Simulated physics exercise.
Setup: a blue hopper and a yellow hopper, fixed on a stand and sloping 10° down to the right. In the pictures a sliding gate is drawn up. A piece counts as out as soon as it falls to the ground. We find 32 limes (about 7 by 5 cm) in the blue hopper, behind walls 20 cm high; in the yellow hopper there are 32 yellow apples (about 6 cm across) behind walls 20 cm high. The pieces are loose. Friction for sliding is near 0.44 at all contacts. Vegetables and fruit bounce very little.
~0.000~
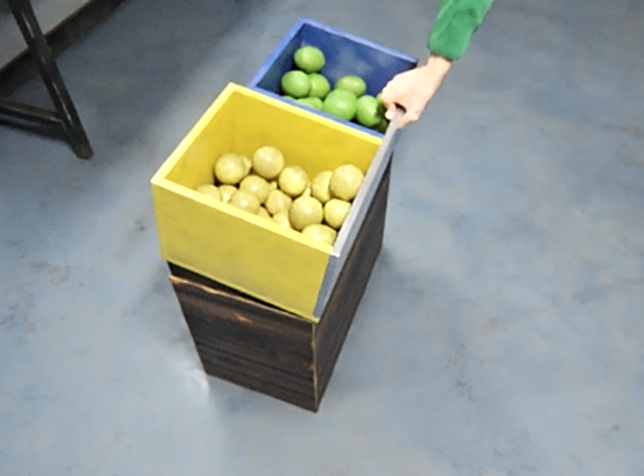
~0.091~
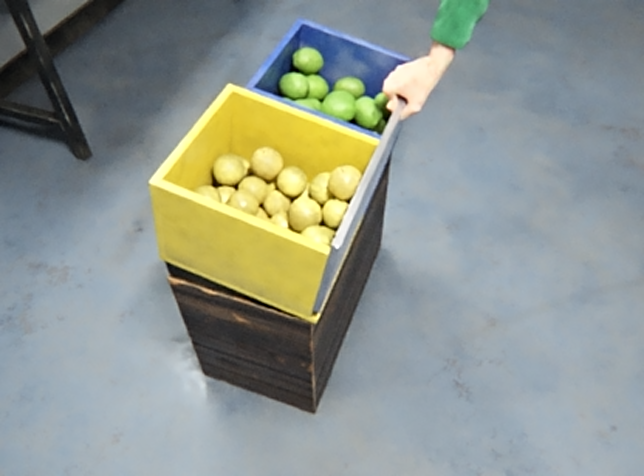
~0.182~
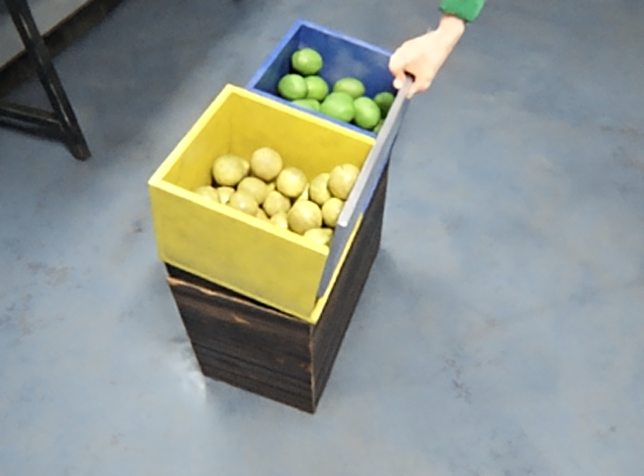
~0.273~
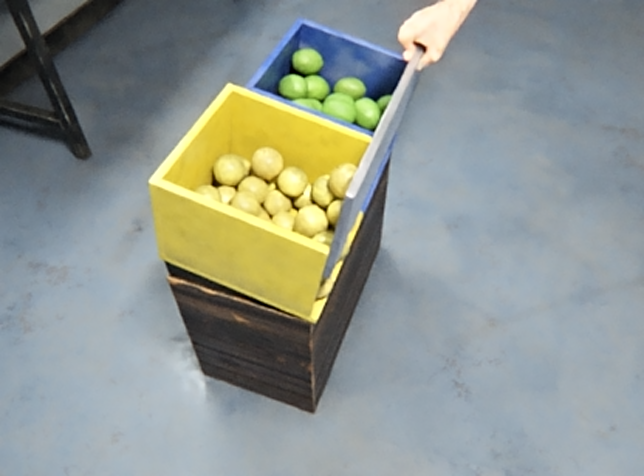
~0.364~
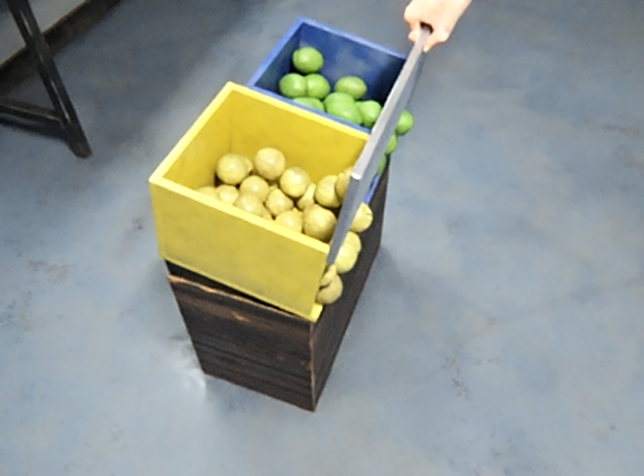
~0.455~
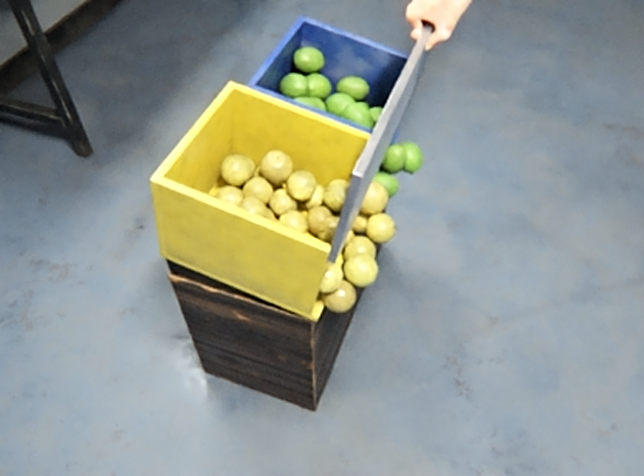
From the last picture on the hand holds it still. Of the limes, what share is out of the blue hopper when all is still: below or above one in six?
Lost share: Bigger than a sixth.
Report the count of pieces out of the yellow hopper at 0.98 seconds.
Out so far from the yellow hopper: Around 12.
After 0.69 s, 4 of 32 out of the blue hopper and 8 of 32 out of the yellow hopper.
After 0.98 s, 9 of 32 out of the blue hopper and 13 of 32 out of the yellow hopper.
After 1.39 s, 13 of 32 out of the blue hopper and 21 of 32 out of the yellow hopper.
When it is over (at 1.92 s), 17 of 32 out of the blue hopper and 32 of 32 out of the yellow hopper. Asked share, 17 of 32, 53 per cent.
